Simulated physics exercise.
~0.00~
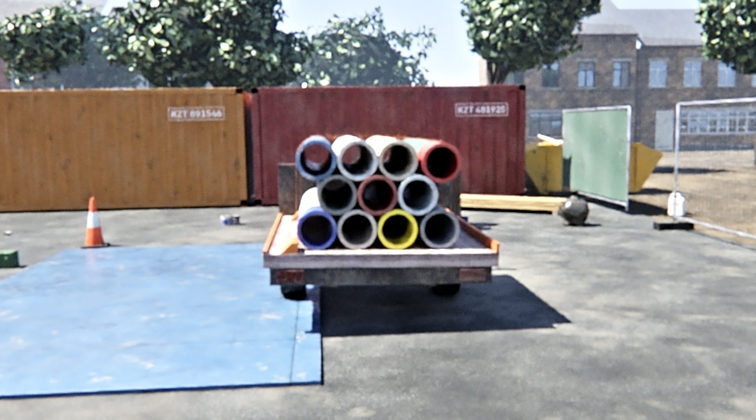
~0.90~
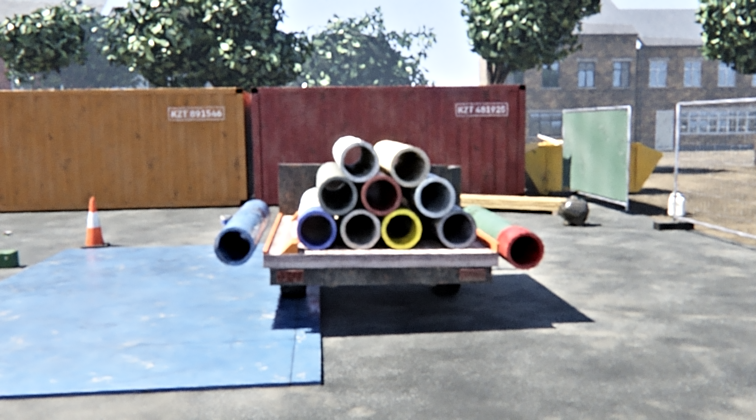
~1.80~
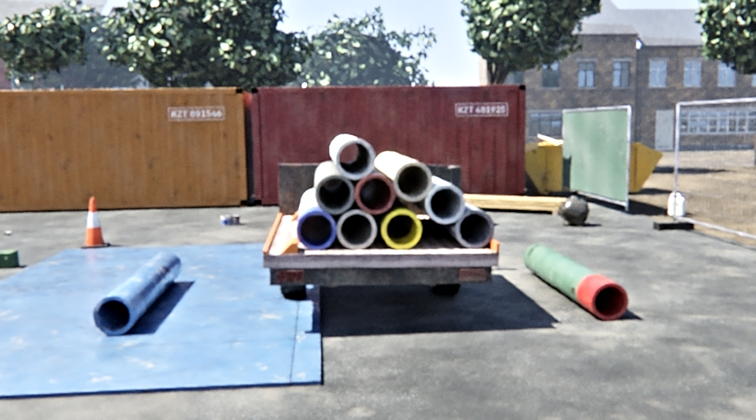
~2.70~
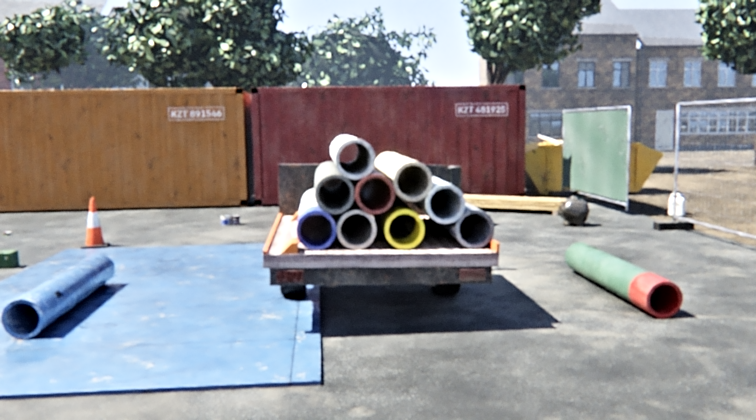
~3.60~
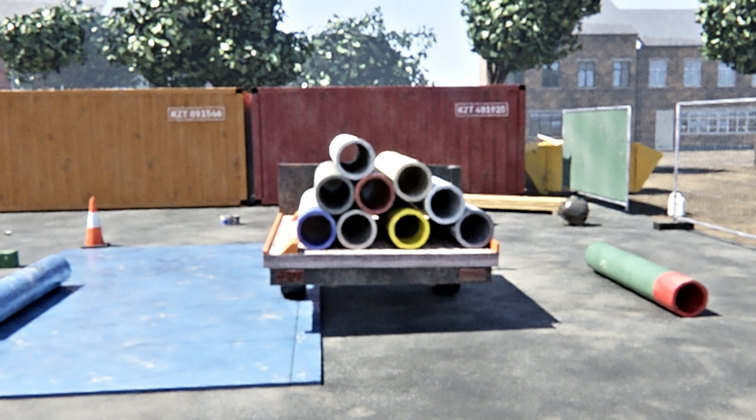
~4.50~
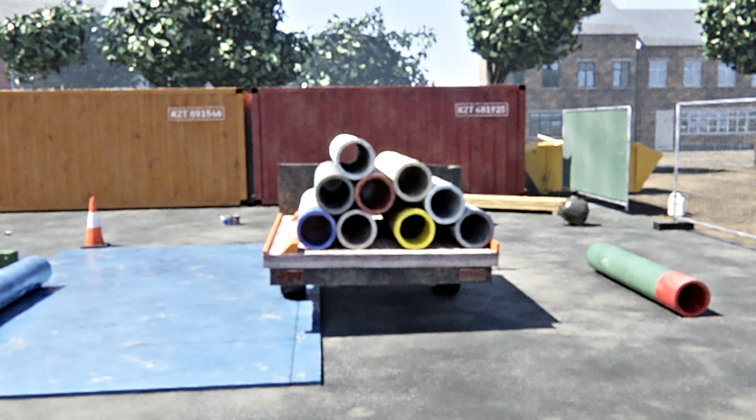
A trailer's stacked pipes shift, and two roll off opposite sides onto the ground.
